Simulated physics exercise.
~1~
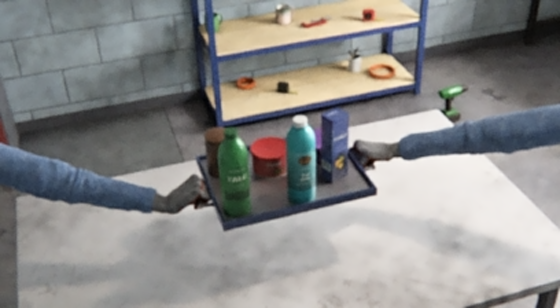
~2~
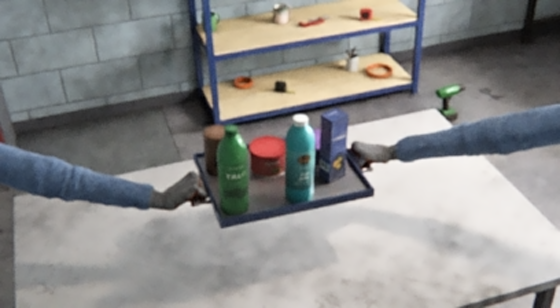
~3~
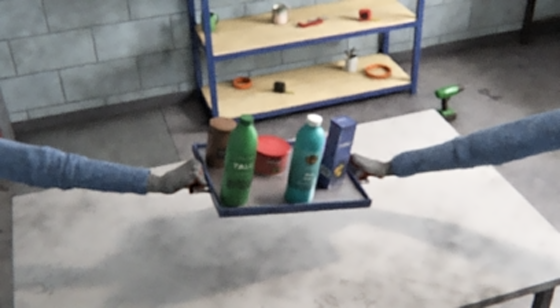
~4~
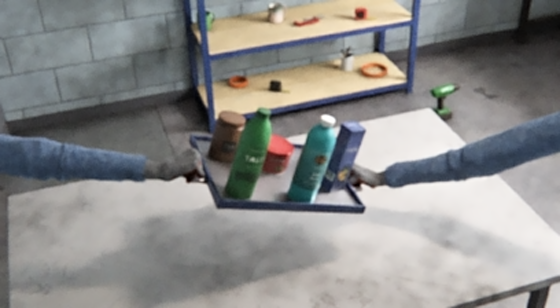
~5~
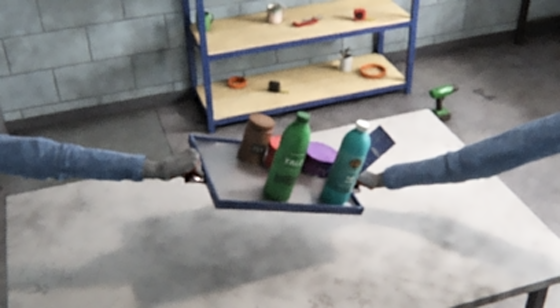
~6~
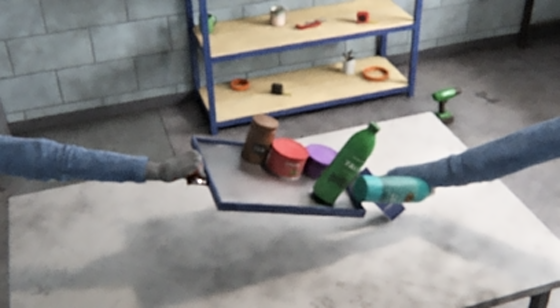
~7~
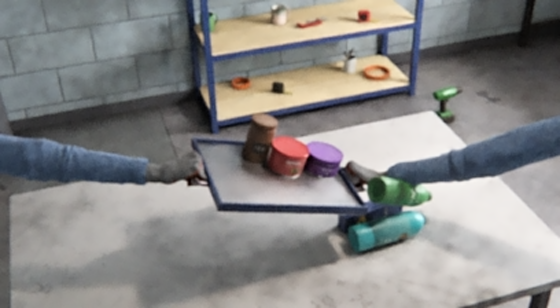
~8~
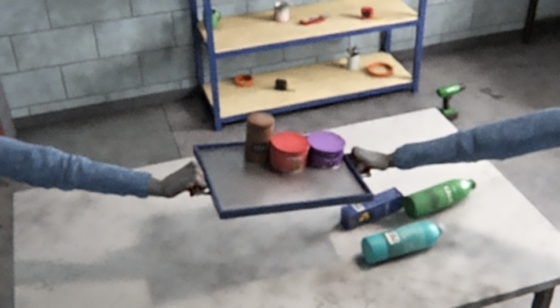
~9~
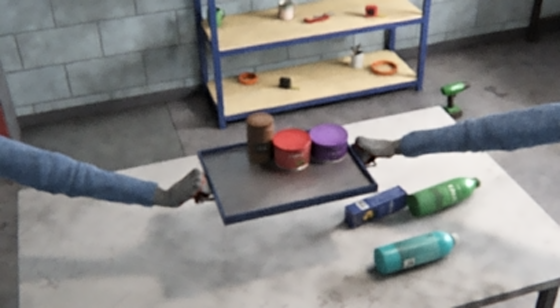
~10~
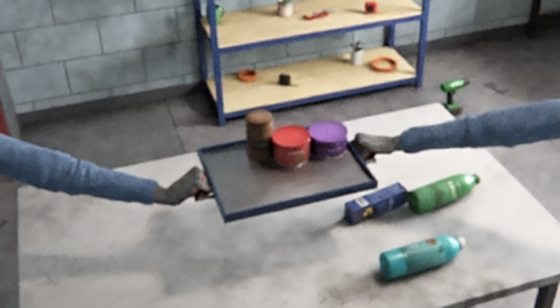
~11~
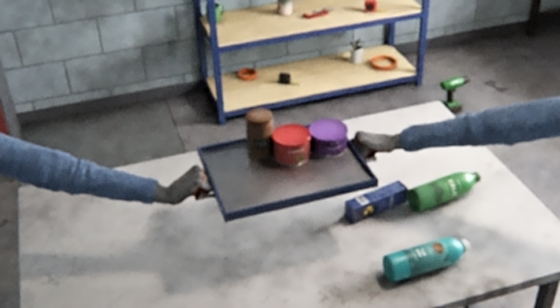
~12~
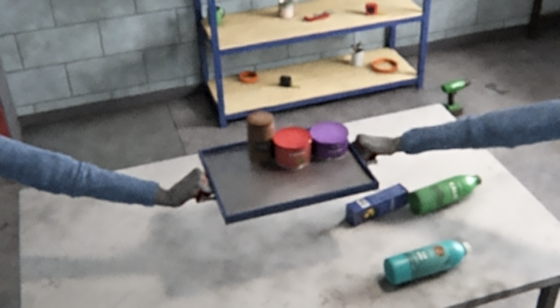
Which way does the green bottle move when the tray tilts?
The green bottle moves to the right, sliding across the tray and off its lowered edge onto the table.
The footage shows two gloved hands tilting a loaded tray down to the right above a table, so a blue carton, turquoise bottle and green bottle slide off, before levelling it with the brown jar, red tub and purple tub still aboard.
